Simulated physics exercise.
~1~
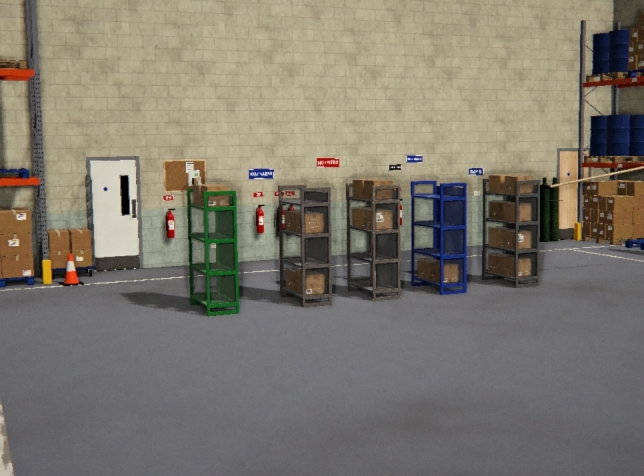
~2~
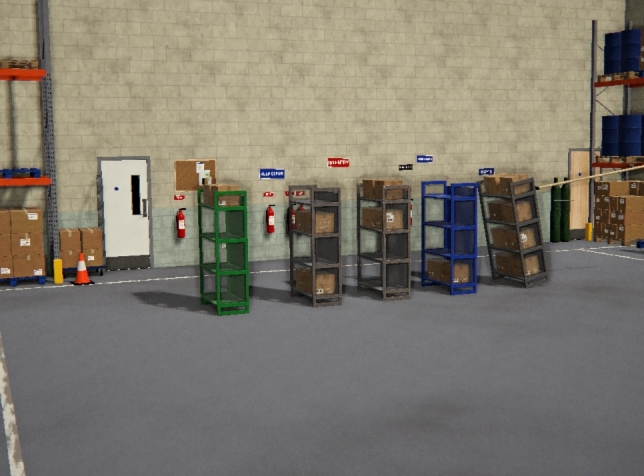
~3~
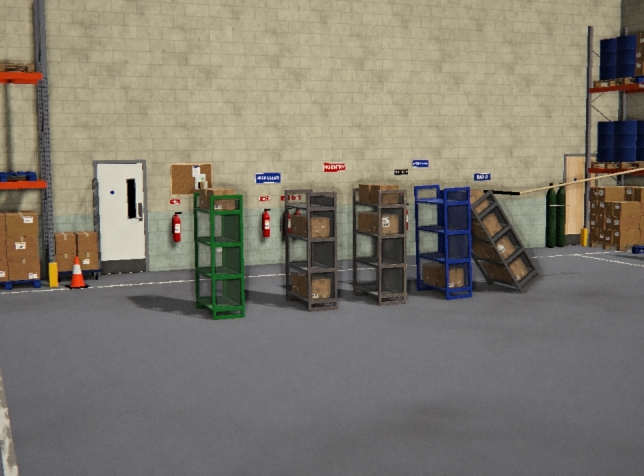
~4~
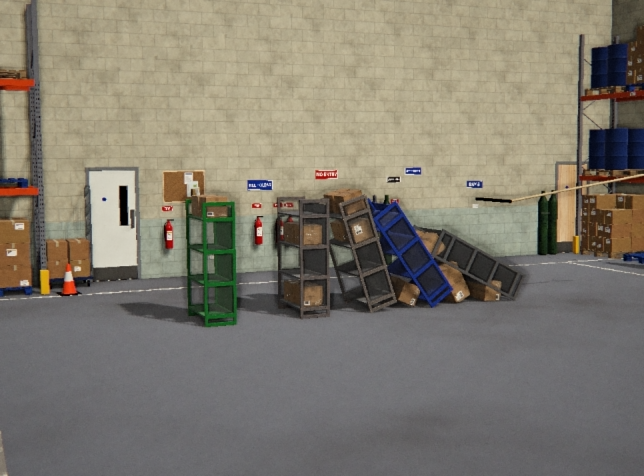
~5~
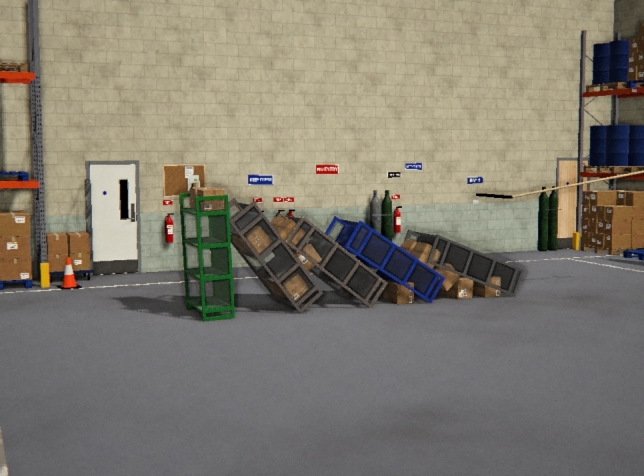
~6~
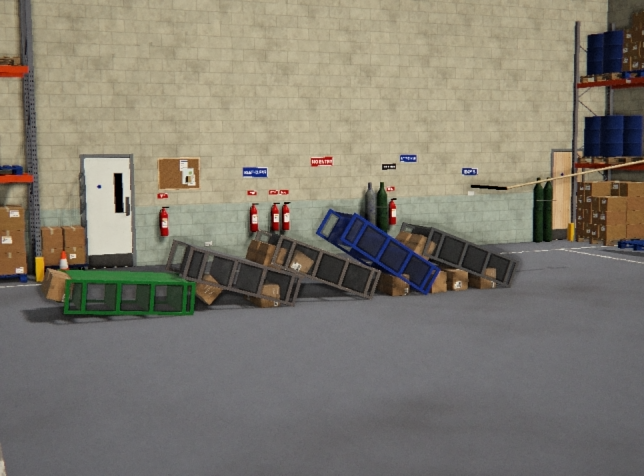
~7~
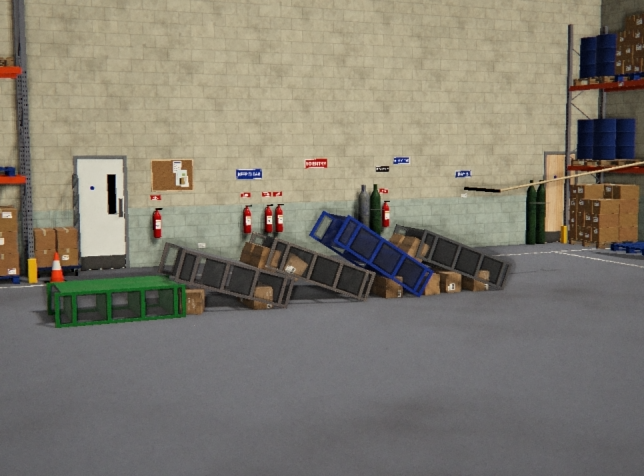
Warehouse floor with five racks in a row toppling leftward one after another, spilling cartons, the green one finally lying flat.
